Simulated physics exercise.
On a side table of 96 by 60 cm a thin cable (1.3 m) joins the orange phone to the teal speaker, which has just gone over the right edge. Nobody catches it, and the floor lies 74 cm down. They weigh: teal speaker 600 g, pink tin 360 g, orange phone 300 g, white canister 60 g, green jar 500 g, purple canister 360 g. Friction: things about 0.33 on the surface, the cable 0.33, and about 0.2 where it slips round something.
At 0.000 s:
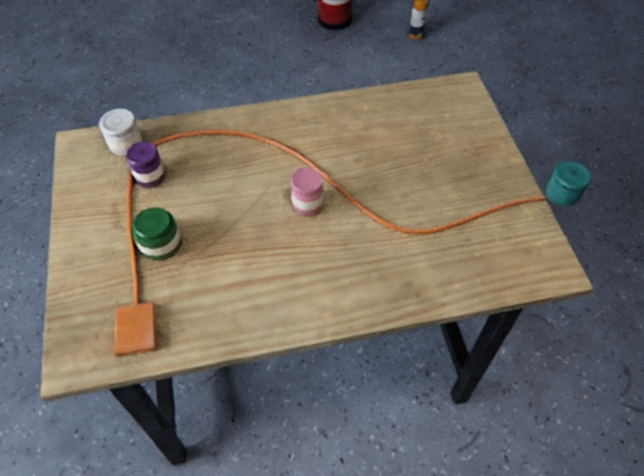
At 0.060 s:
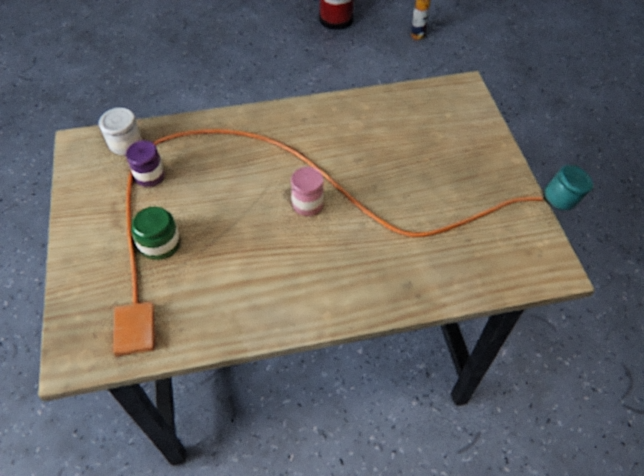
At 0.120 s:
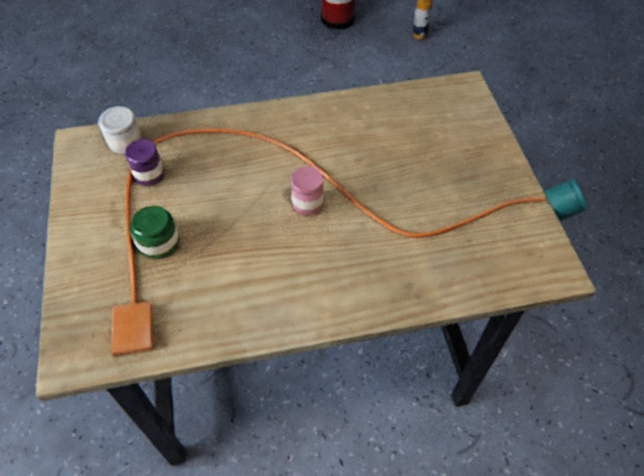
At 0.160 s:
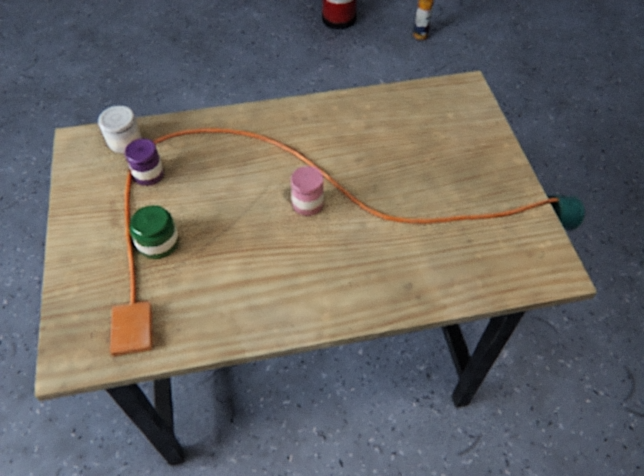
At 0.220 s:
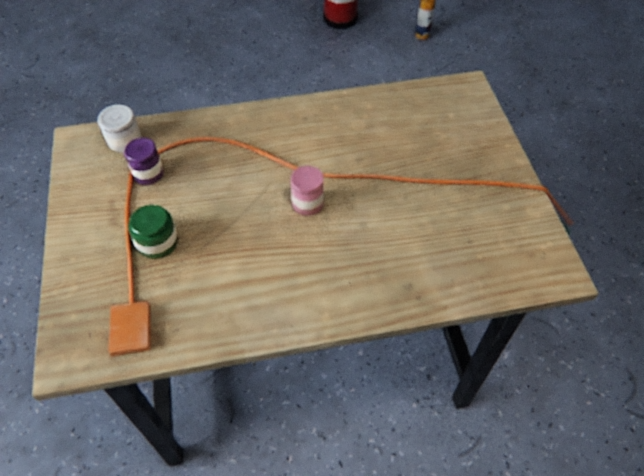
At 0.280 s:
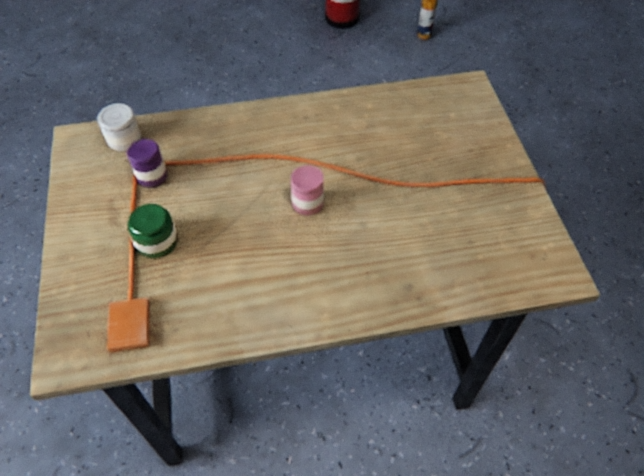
We see jars and an orange block on a wooden table as a teal object tied to a thin orange cable tips past the right edge and drops from view, pulling the curved cable straighter across the tabletop.
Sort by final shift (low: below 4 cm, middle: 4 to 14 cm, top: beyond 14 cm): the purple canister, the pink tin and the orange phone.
In order: The purple canister reaches the top band; the pink tin barely shifts; the orange phone travels a long way.
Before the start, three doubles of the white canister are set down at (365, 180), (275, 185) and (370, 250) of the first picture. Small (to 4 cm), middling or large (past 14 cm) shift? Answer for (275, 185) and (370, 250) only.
In turn: Middling, small.
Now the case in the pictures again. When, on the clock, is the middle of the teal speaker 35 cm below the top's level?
About: 0.36 s.
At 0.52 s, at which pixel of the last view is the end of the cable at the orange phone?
At about (141, 247).
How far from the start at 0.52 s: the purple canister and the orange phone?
Purple canister 25 cm, orange phone 10 cm.
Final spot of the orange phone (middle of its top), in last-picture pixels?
At about (221, 161).
After 0.5 s, the cable's tail end at (141, 247); purple canister 24 cm off its start, orange phone 12 cm off its start, teal speaker over the edge.
After 0.7 s, the cable's tail end at (198, 204); purple canister 34 cm off its start, orange phone 29 cm off its start, teal speaker over the edge.
After 1.0 s, the cable's tail end at (244, 164); orange phone 38 cm off its start at (220, 162), purple canister 35 cm off its start at (270, 248), teal speaker over the edge.
After 1.2 s, the cable's tail end at (245, 163); orange phone 38 cm off its start, purple canister 35 cm off its start, teal speaker over the edge.
After 2.4 s, the cable's tail end at (245, 163); orange phone 38 cm off its start at (221, 161), purple canister 35 cm off its start at (270, 248), pink tin 0 cm off its start at (308, 178), teal speaker over the edge.
